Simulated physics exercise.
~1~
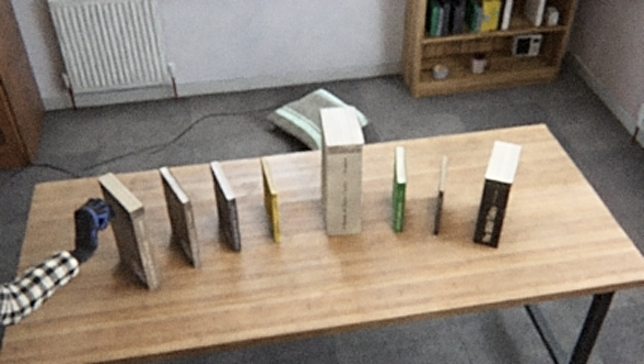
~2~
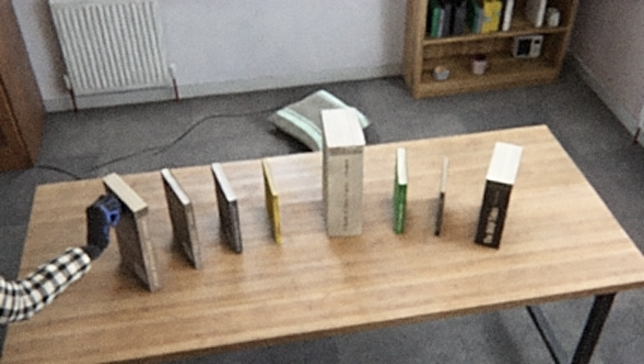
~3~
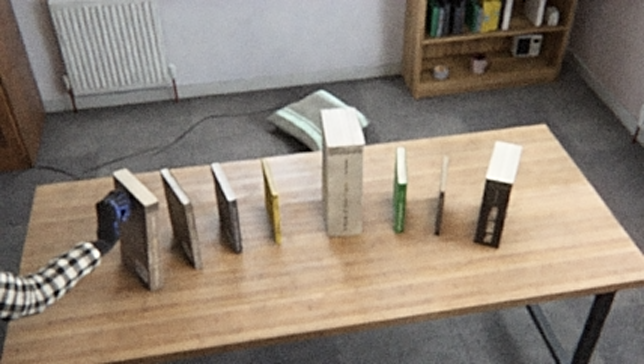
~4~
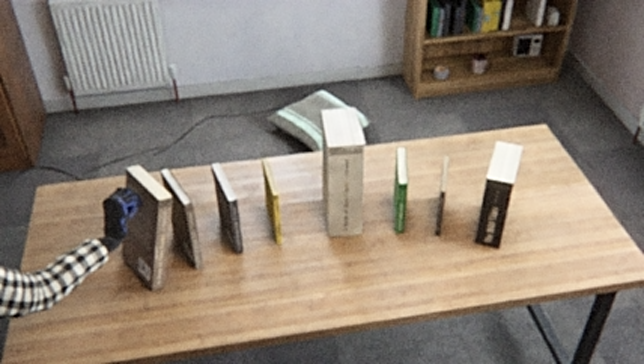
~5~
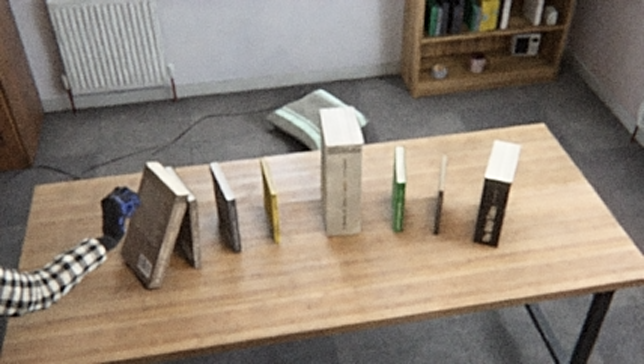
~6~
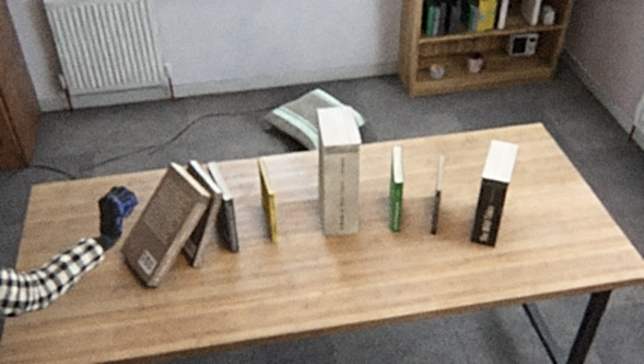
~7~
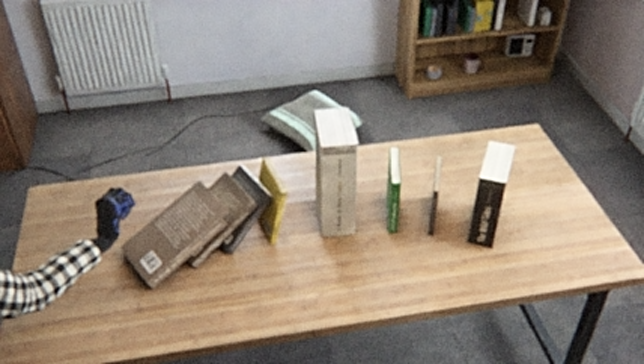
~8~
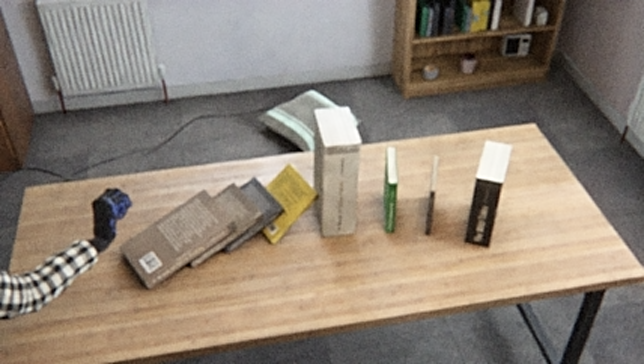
On a wooden table, a gloved hand pushing the first of eight standing books, toppling those behind it until the thick book stays upright.
